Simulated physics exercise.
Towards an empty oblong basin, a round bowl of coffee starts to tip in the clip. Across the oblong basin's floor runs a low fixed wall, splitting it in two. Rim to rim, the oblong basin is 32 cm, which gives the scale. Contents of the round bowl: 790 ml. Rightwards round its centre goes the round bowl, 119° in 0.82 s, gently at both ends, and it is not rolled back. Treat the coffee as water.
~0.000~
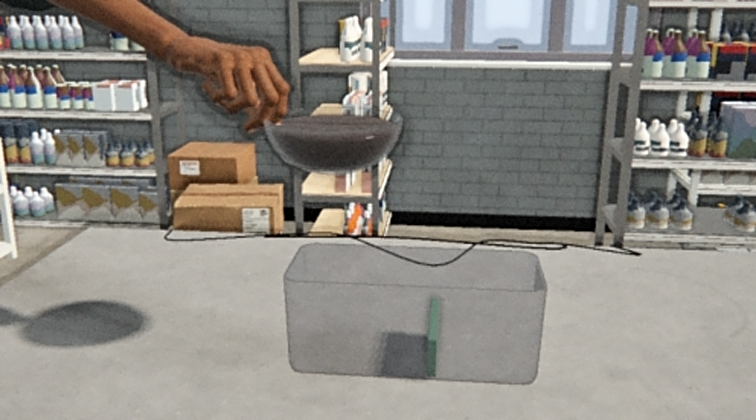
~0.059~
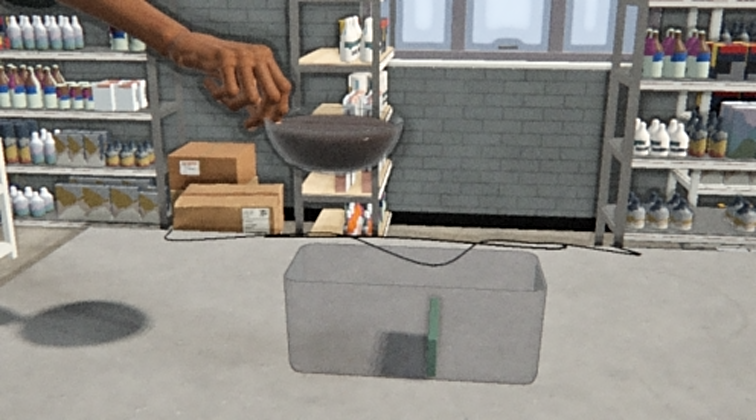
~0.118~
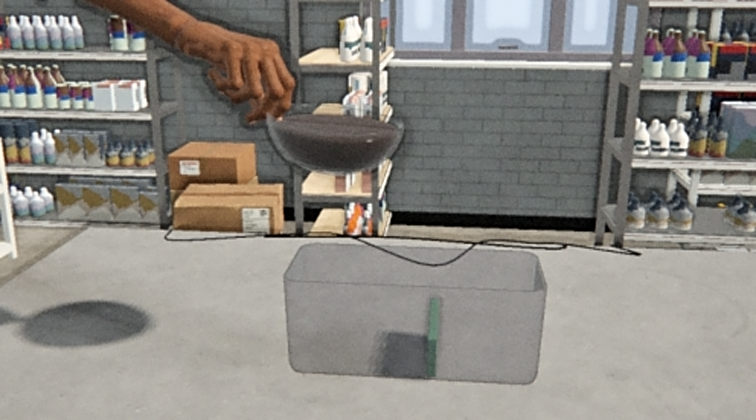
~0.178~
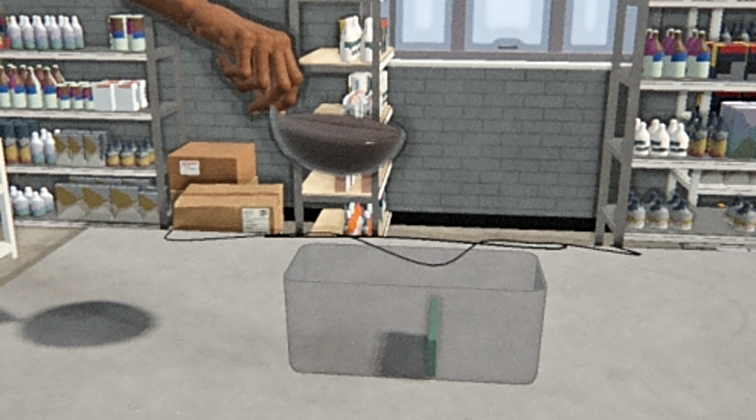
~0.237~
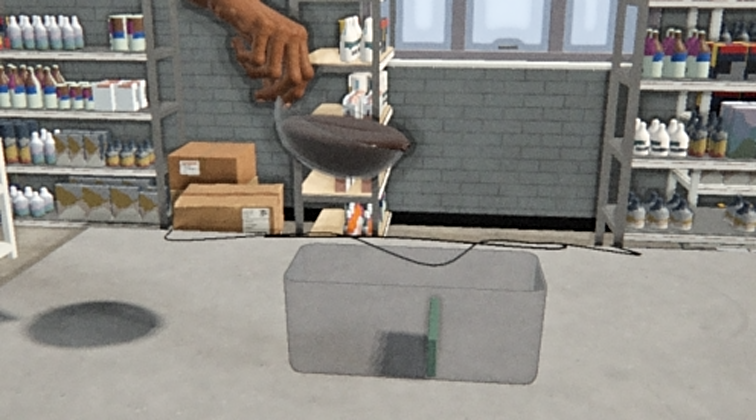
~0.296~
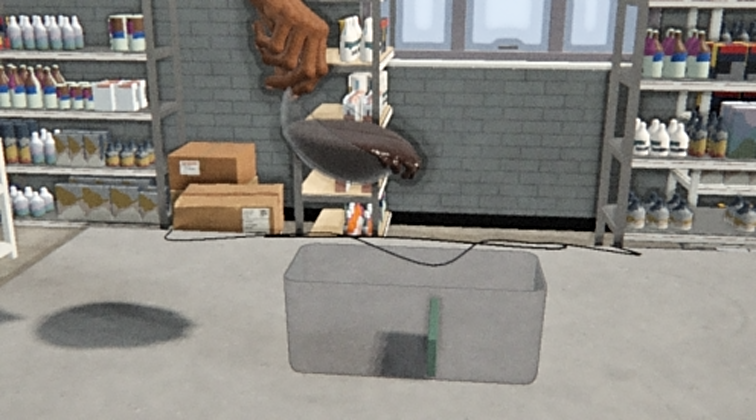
Round bowl of dark liquid tilting rightwards beneath a hand, liquid starting to run over its rim above a clear oblong basin.
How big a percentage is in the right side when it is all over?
Roughly 53 per cent is in the right side.
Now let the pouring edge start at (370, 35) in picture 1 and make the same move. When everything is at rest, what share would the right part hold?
It would then come to around 45 percent.
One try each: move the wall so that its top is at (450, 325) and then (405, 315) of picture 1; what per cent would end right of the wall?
Respectively 35 and 80 %.
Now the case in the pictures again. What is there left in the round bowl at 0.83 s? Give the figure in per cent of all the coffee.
0 in a hundred, give or take.
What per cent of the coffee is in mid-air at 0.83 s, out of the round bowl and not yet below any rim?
Something like 6 per cent is in the air then.
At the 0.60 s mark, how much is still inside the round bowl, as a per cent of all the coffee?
Some 2 per cent.
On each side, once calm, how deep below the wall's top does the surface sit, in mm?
Roughly 40 mm on the left side and roughly 28 mm on the right.
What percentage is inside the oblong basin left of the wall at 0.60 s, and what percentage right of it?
Left roughly 14, right roughly 56.
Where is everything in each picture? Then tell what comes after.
It leans 0°; its right rim is at (401, 121); the coffee meets the walls at (271, 124) and (398, 127); the oblong basin's rim runs from (293, 262) to (541, 272); the wall's top is at (434, 319), in the first picture.
It leans 2°; its right rim is at (402, 123); the coffee meets the walls at (272, 123) and (399, 128), in the second picture.
It leans 6°; its right rim is at (403, 128); the coffee meets the walls at (274, 120) and (400, 131), in the third picture.
It leans 13°; its right rim is at (404, 137); the coffee meets the walls at (277, 119) and (403, 134), in the fourth picture.
It leans 23°; its right rim is at (404, 149); the coffee meets the walls at (281, 120) and (405, 142); 4 per cent is over the edge, in the fifth picture.
It leans 34°; its right rim is at (401, 163); the coffee meets the walls at (288, 124) and (384, 142); 15 per cent is over the edge, in the sixth picture.
After 0.60 s the tilt is 100° and 2 per cent is still to pour, 14 is left of the wall and 56 right of it.
After 0.83 s the tilt is 119° and 0 per cent is still to pour, 37 is left of the wall and 53 right of it.
After 1.06 s the tilt is 119° and 0 per cent is still to pour, 41 is left of the wall and 54 right of it.
After 1.32 s the tilt is 119° and 0 per cent is still to pour, 42 is left of the wall and 53 right of it.
In the end 42 per cent lies left of the wall, 53 right of it and 5 outside.
